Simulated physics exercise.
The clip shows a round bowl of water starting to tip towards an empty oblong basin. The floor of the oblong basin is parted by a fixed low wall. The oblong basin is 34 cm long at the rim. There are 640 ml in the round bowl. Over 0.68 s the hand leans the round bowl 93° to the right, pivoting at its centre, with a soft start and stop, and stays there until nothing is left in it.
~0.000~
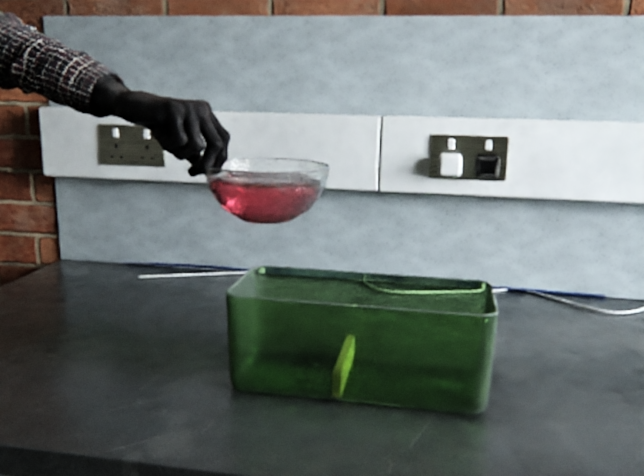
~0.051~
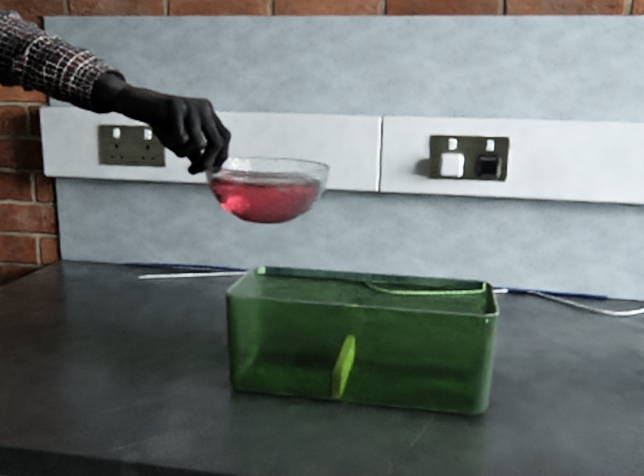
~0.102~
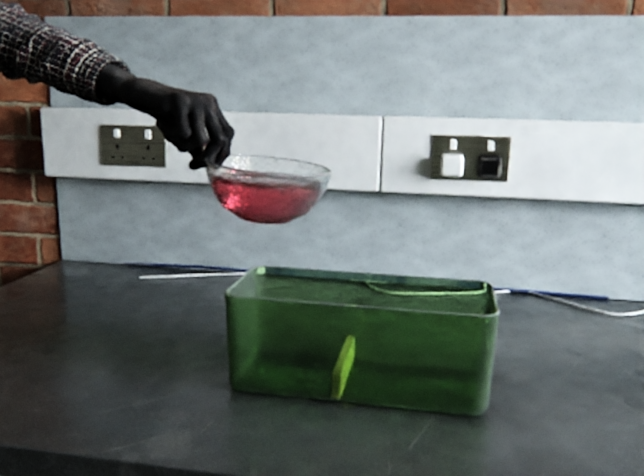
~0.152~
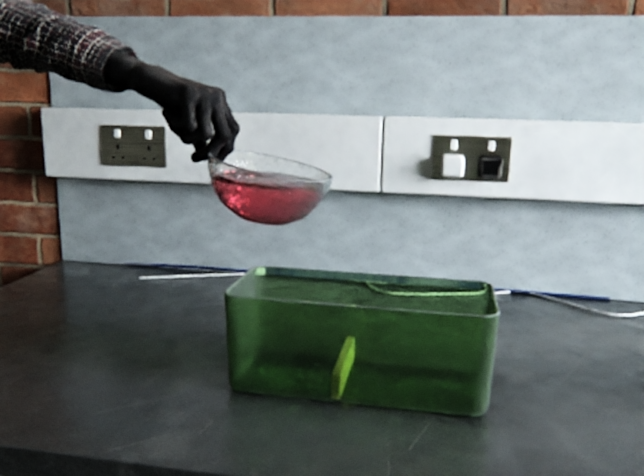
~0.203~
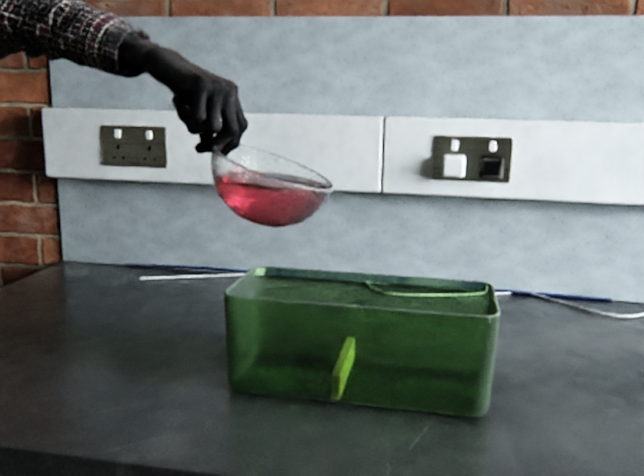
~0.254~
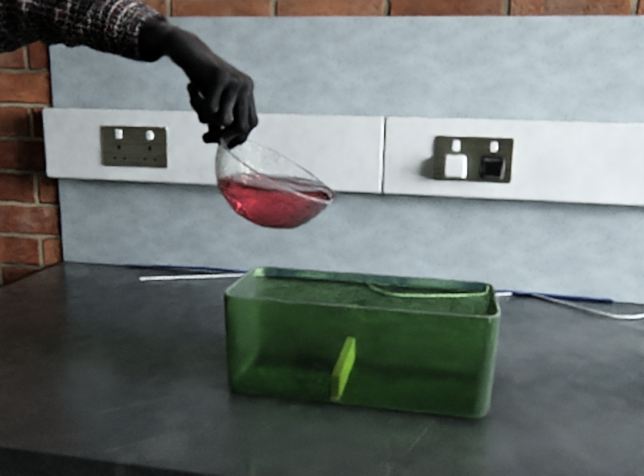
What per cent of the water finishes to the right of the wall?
Roughly 72 per cent is past the wall.
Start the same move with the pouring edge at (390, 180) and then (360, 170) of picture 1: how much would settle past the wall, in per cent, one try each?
First 85, then 90 per cent.
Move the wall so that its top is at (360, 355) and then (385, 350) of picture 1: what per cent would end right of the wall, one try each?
In turn about 55 and 10 per cent.
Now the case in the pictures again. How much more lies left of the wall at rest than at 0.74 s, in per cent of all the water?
About 6 per cent.
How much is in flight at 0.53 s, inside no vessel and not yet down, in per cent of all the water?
Near 38 in a hundred.
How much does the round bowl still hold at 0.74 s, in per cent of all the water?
Some 1 per cent.
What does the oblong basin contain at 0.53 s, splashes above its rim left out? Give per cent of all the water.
Near 42 in a hundred.
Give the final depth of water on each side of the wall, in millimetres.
Some 10 mm on the left and 18 mm on the right.
After 0.53 s the tilt is 83° and 21 per cent is still to pour, 2 is left of the wall and 40 right of it.
After 0.74 s the tilt is 93° and 1 per cent is still to pour, 22 is left of the wall and 73 right of it.
After 0.95 s the tilt is 93° and 0 per cent is still to pour, 28 is left of the wall and 72 right of it.
After 1.18 s the tilt is 93° and 0 per cent is still to pour, 28 is left of the wall and 72 right of it.
In the end 28 per cent lies left of the wall, 72 right of it and 0 outside.
